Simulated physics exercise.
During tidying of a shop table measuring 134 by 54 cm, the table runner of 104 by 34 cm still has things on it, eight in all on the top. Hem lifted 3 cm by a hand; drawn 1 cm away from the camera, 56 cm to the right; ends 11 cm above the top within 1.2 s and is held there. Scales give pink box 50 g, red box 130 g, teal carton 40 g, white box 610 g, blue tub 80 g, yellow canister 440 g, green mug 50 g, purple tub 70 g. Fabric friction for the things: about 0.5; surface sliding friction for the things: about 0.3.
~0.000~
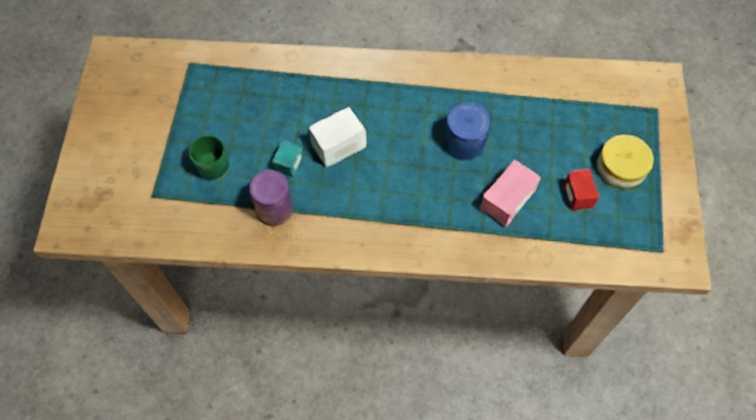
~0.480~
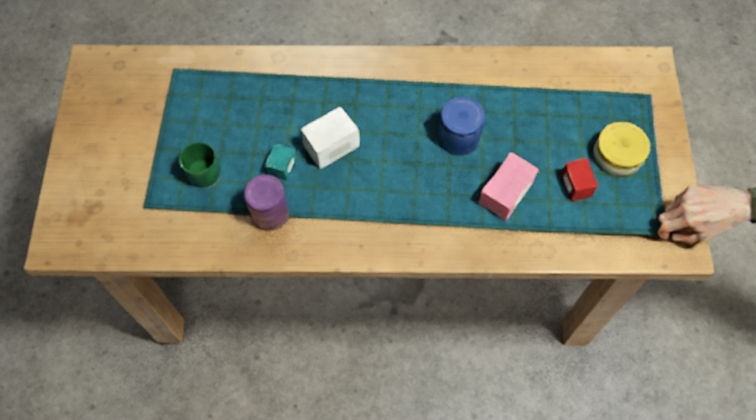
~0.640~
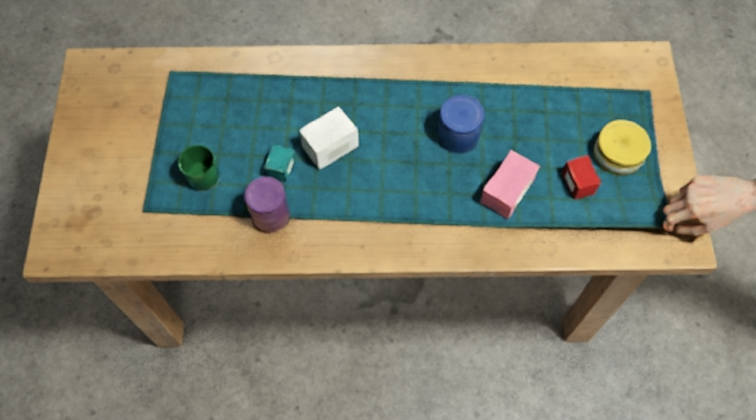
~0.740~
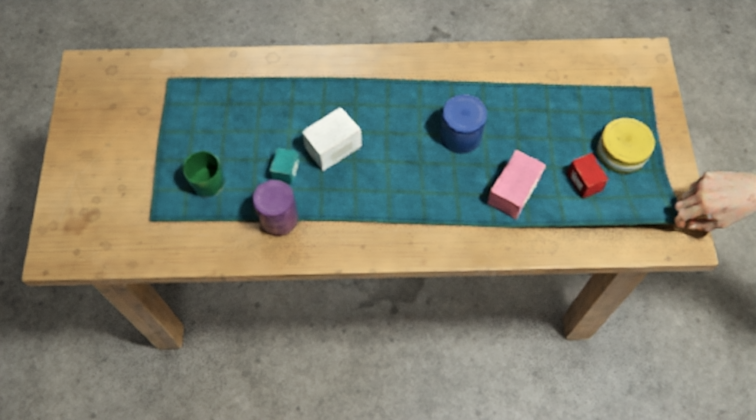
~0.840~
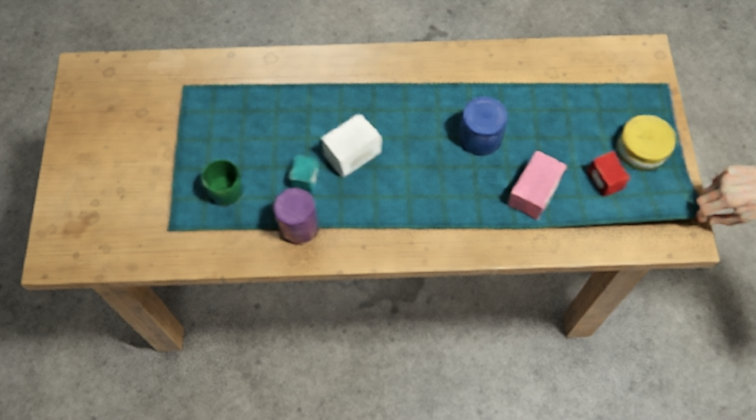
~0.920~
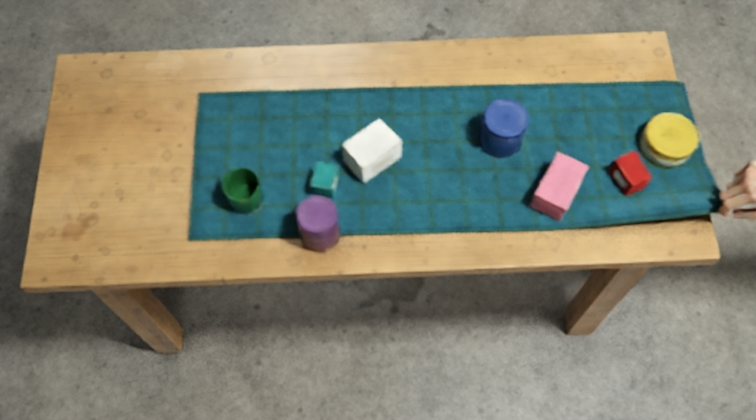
The footage shows eight colorful containers and blocks on a teal runner atop a wooden table; a hand enters from the right, grips the runner's near corner and draws it a short way rightward, the objects riding along.
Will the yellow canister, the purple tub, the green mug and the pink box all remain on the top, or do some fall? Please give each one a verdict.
Outcome: The yellow canister falls, the purple tub falls, the green mug remains on top, the pink box falls.
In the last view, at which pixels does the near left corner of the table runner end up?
Roughly (457, 217).
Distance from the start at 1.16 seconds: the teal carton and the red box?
Lab note - teal carton displaced 25 cm, red box displaced 25 cm.
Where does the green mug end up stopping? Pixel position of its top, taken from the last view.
The top ends up close to (524, 202) in the last picture.
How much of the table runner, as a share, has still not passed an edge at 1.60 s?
Roughly 50% of it.
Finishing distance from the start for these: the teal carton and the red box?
Teal carton 60 cm, red box over the edge.
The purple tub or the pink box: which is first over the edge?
The purple one.
After 1.2 s, 85 % of the table runner is still over the top; purple tub 28 cm off its start, green mug 27 cm off its start, pink box 26 cm off its start.
After 1.4 s, 65 % of the table runner is still over the top; purple tub 44 cm off its start, green mug 44 cm off its start, pink box 43 cm off its start.
After 1.6 s, 50 % of the table runner is still over the top; purple tub over the edge, pink box 58 cm off its start, green mug 57 cm off its start at (485, 217).
After 1.8 s, 45 % of the table runner is still over the top; purple tub over the edge, pink box over the edge, green mug 63 cm off its start.
After 3.4 s, 45 % of the table runner is still over the top; pink box over the edge, purple tub over the edge, green mug 64 cm off its start at (524, 202), yellow canister over the edge.
